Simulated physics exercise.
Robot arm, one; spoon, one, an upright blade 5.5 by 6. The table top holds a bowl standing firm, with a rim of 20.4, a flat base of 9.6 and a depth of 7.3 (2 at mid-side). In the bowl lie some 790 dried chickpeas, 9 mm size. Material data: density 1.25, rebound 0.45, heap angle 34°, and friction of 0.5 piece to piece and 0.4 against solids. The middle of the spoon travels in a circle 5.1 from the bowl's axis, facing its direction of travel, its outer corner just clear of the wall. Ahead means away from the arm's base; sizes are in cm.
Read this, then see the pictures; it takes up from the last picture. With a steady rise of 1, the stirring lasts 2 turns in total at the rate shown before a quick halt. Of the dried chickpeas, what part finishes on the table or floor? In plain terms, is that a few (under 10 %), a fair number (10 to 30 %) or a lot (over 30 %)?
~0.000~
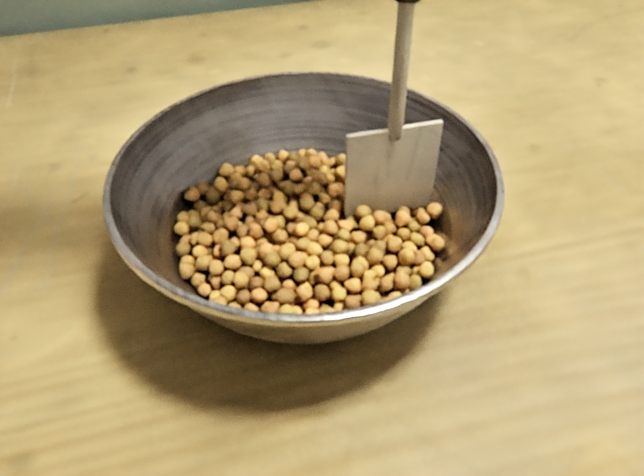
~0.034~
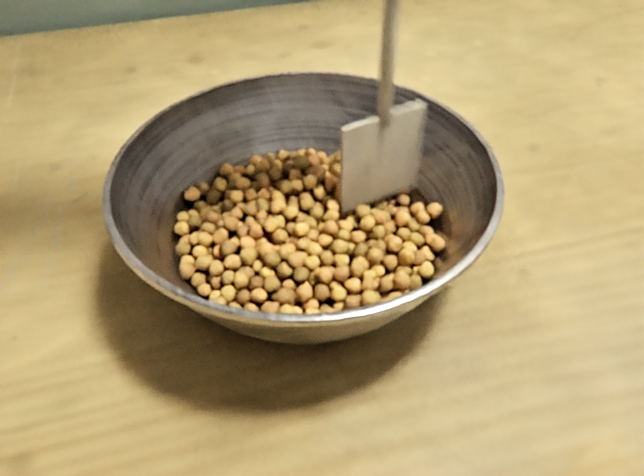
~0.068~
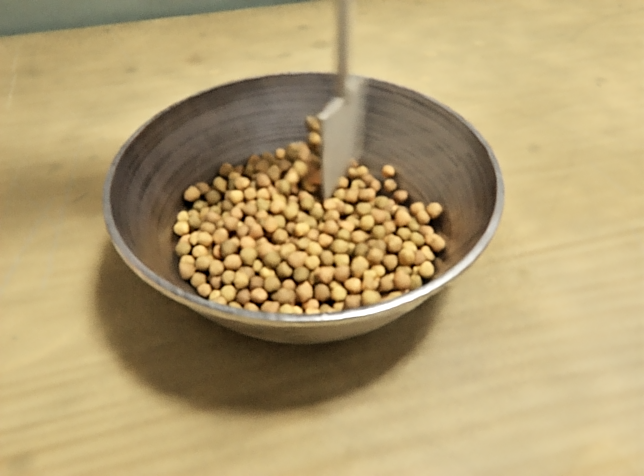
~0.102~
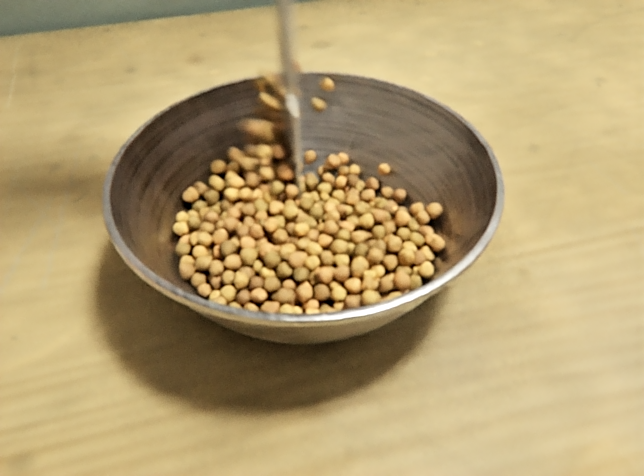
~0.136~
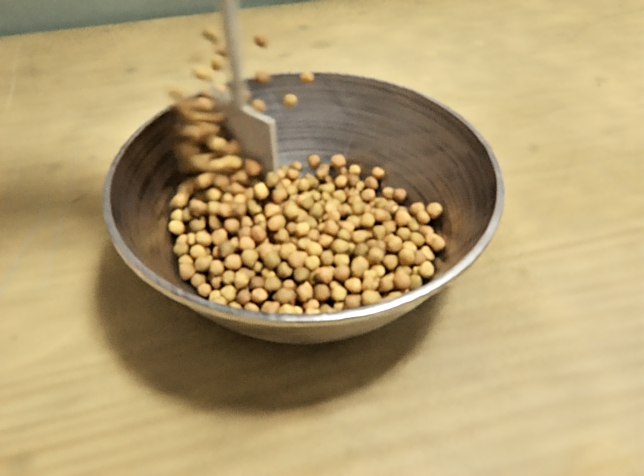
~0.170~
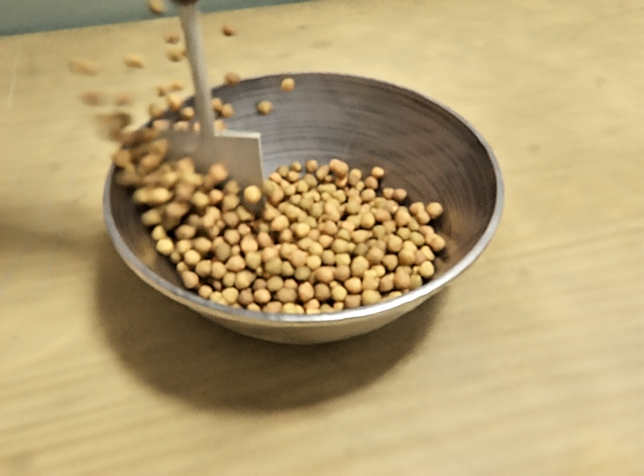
A fair number, 10 to 30 %.
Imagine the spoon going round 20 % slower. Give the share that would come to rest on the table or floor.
Near 10 in a hundred, it would be.
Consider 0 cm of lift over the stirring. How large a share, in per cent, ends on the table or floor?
30 per cent, roughly.
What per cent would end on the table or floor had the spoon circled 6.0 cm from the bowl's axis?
It would be near 0 per cent.
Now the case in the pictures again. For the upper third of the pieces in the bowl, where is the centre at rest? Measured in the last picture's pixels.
Looks like roughly (307, 231) to me.
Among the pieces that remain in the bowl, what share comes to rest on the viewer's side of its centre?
I'd put it at roughly 50 per cent.
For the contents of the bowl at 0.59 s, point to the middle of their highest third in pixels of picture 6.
The centre is roughly (298, 227).
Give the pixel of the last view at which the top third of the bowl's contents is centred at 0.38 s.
About (380, 187).
After 0.38 s, 14° round, highest piece 12 above the table; 686 in the bowl, 43 on the table or floor, 62 in flight or on the tool.
After 0.59 s, 231° round, highest piece 9 above the table; 636 in the bowl, 138 on the table or floor, 17 in flight or on the tool.
After 0.89 s, 0° round, highest piece 4 above the table; 634 in the bowl, 157 on the table or floor.
After 1.59 s, 0° round, highest piece 4 above the table; 634 in the bowl, 157 on the table or floor.
In the end, 634 in the bowl, 157 on the table or floor. That is 20 % on the table or floor.
